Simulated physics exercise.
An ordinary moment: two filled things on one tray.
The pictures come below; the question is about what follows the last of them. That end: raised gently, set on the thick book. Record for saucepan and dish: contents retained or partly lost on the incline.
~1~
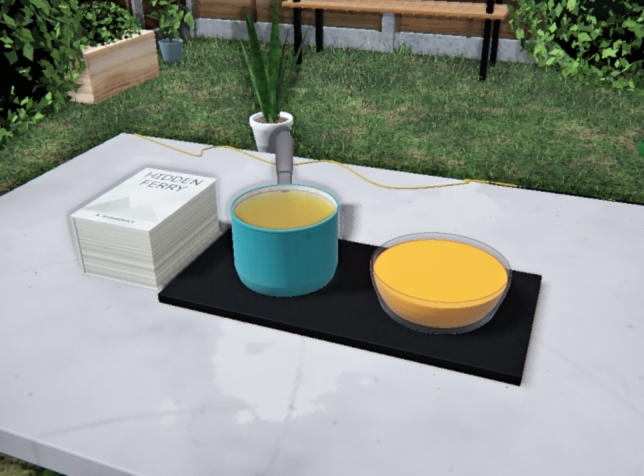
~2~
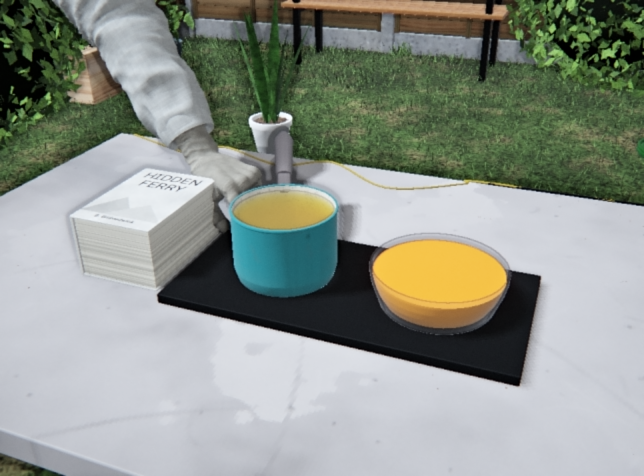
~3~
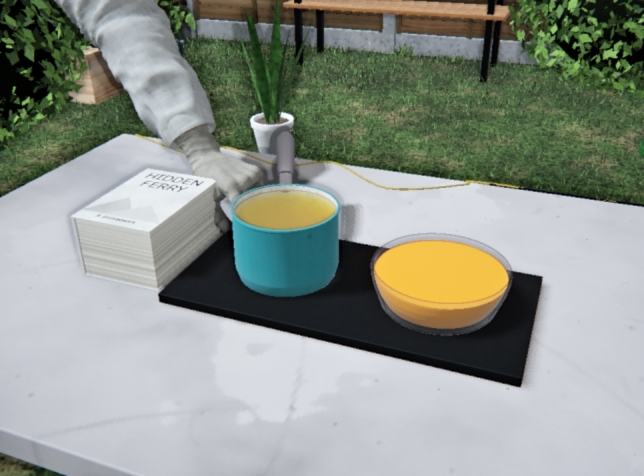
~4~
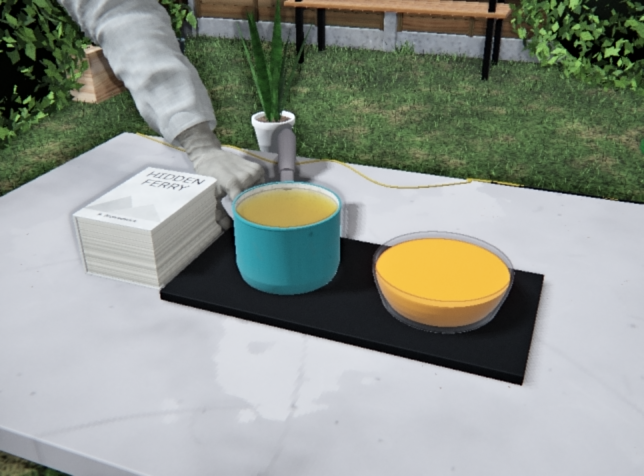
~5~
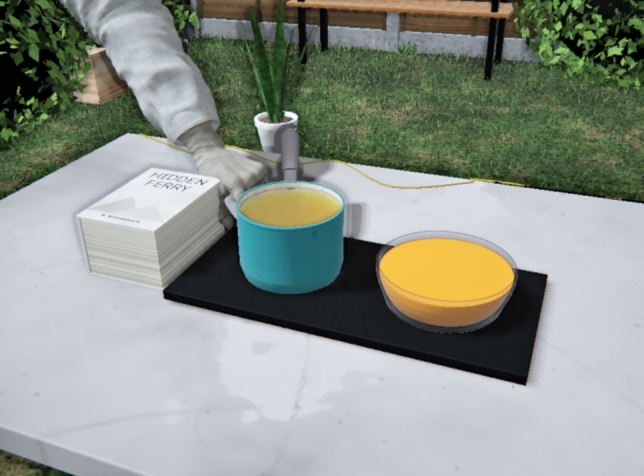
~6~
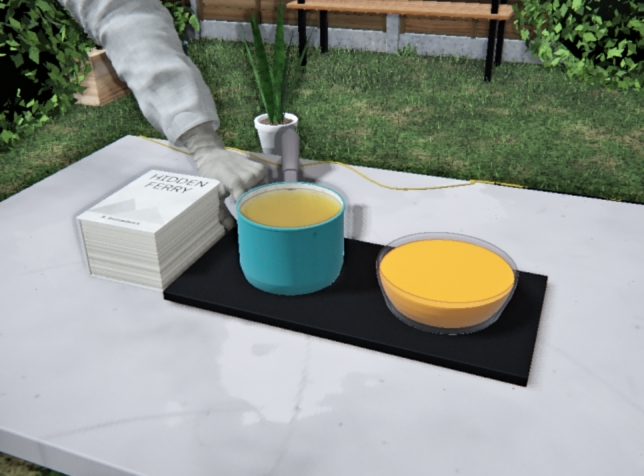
Saucepan - partly lost; dish - partly lost.
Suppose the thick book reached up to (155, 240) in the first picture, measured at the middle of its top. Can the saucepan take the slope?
I reckon it stays clean.
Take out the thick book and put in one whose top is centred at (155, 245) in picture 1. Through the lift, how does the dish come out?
Outcome: No loss.
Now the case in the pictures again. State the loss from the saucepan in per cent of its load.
That comes to 8 per cent, as I see it.
Next, the tray slopes by about 7°; saucepan, its rim is dry; dish, its rim is dry.
After that, the tray slopes by about 14°; saucepan, it has slopped over; dish, it has slopped over.
Finally, the tray slopes by about 13°, resting on the thick book; saucepan, it has slopped over; dish, it has slopped over.
